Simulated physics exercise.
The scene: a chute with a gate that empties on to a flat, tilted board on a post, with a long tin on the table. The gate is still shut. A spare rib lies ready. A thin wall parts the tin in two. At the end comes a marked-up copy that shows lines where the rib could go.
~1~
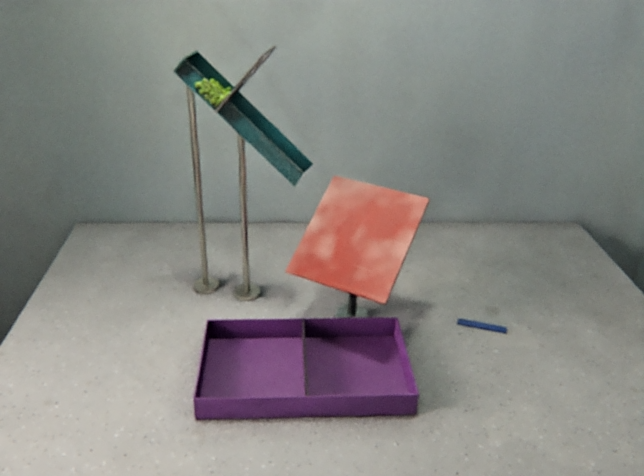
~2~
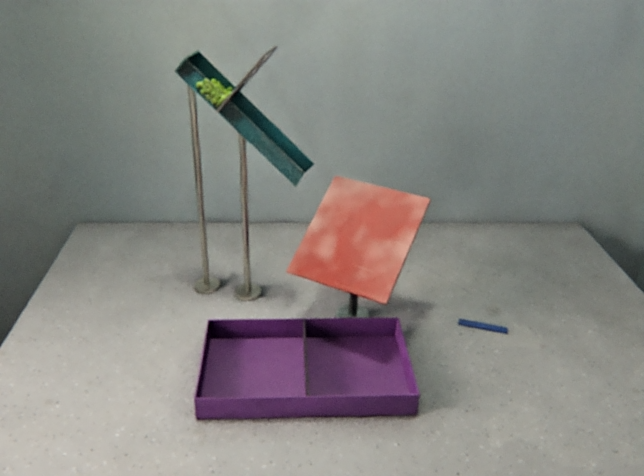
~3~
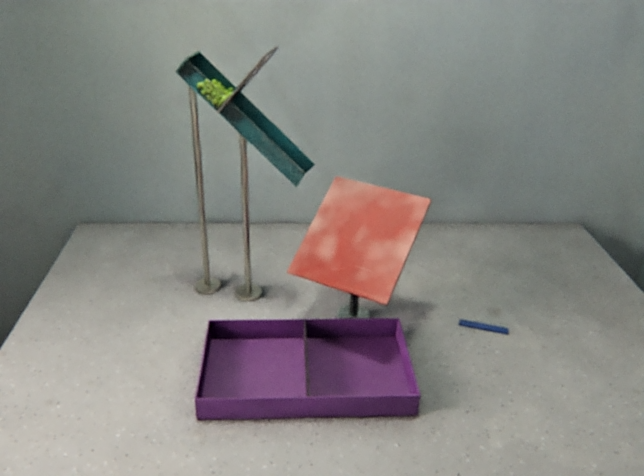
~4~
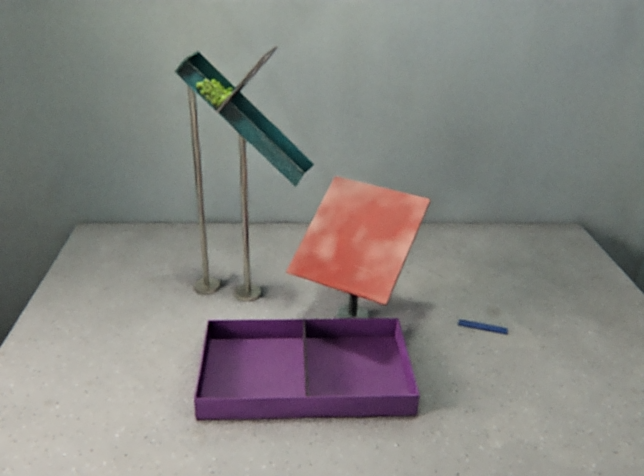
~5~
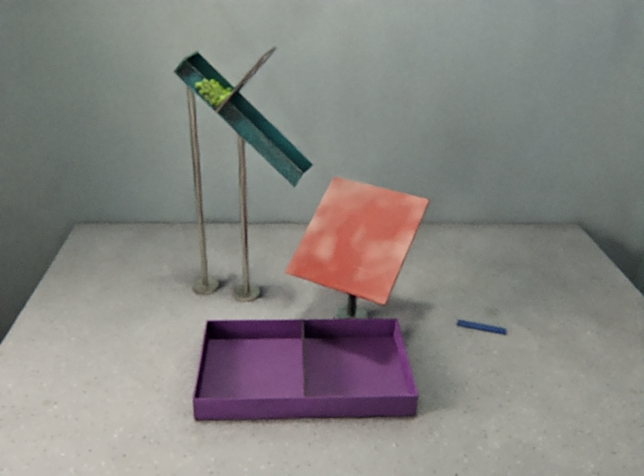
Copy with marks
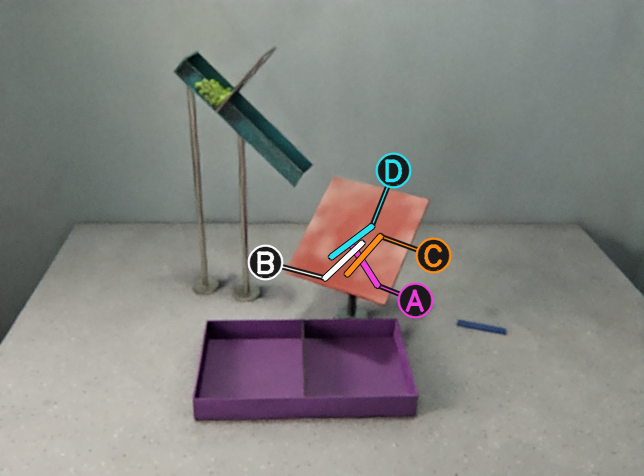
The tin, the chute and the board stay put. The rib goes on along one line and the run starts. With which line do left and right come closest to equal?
C is best.
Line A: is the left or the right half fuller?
The right half.
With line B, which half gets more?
More lands on the left.
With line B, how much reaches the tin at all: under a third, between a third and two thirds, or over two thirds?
It is over two thirds.
On the marked copy, line A from (352, 246) to (377, 285); line B from (362, 243) to (325, 278); line C from (380, 236) to (347, 274); line D from (371, 226) to (331, 256).
With A, of what is caught, about a third in the left half, about two thirds in the right.
With B, of what is caught, most in the left half, about a quarter in the right.
With C, of what is caught, about half in the left half, about half in the right.
With D, of what is caught, nearly all in the left half, a small part in the right.
